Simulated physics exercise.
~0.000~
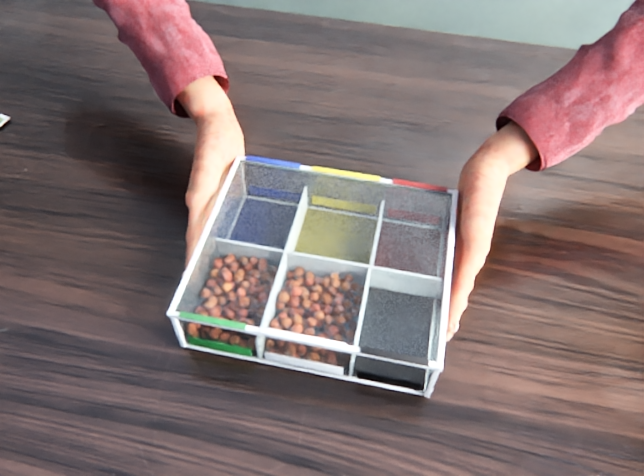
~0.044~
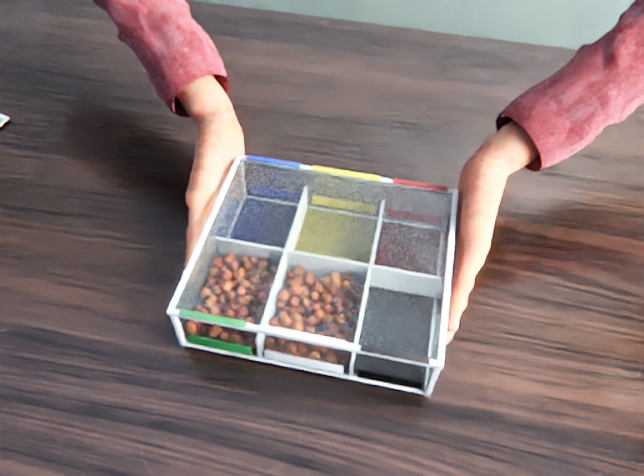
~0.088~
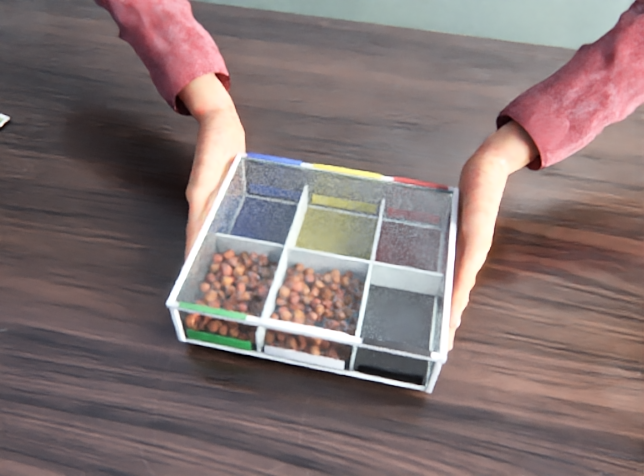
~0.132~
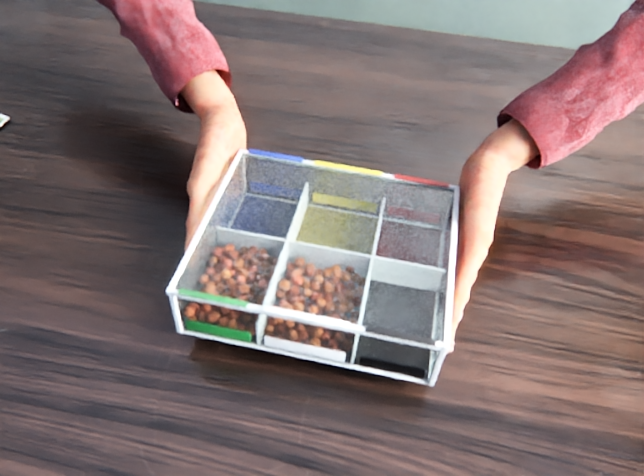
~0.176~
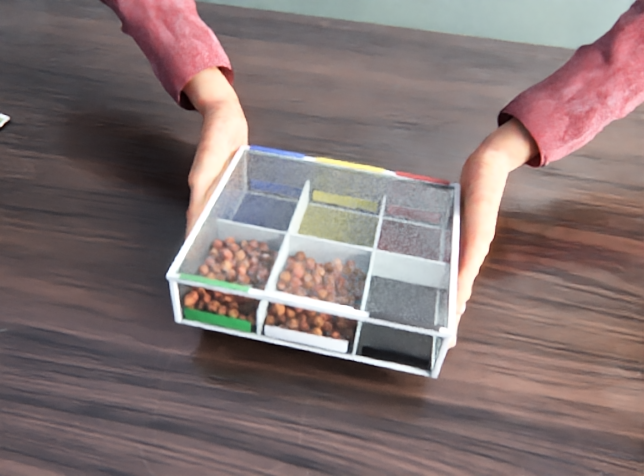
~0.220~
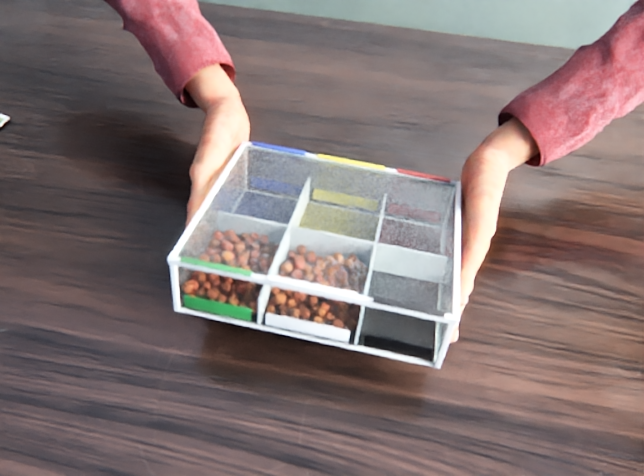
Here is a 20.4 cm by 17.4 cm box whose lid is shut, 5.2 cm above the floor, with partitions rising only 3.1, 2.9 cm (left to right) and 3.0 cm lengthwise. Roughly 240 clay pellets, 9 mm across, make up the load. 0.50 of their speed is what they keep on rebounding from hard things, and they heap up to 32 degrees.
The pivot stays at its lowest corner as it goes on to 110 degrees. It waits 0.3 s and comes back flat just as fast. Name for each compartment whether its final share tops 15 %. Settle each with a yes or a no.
Result: Red compartment: Qualifies. Blue compartment: Qualifies. Green compartment: Does not qualify. Yellow compartment: Qualifies. White compartment: Does not qualify. Black compartment: Does not qualify.
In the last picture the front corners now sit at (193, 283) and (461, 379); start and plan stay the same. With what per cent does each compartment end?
Red 0; blue 0; green 15; yellow 0; white 30; black 60.
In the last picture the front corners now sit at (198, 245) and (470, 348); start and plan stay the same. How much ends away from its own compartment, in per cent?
Estimate: Around 100 %.
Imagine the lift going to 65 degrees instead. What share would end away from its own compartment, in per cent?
Estimate: Around 10 %.
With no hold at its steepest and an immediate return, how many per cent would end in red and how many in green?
Red 20, green 0.
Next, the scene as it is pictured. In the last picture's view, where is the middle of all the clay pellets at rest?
Somewhere around (336, 215) in the final frame.
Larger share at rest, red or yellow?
That would be the yellow compartment.
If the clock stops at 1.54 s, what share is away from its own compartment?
75 percent.
After 1.54 s, tilt 110 degrees; red 15 %, blue 30 %, green 10 %, yellow 35 %, white 15 %.
After 2.42 s, tilt 57 degrees; red 20 %, blue 30 %, yellow 50 %.
After 3.31 s, tilt 0 degrees; red 20 %, blue 30 %, yellow 50 %.
At rest (3.8 s), red 20 %, blue 30 %, green 0 %, yellow 50 %, white 0 %, black 0 %.
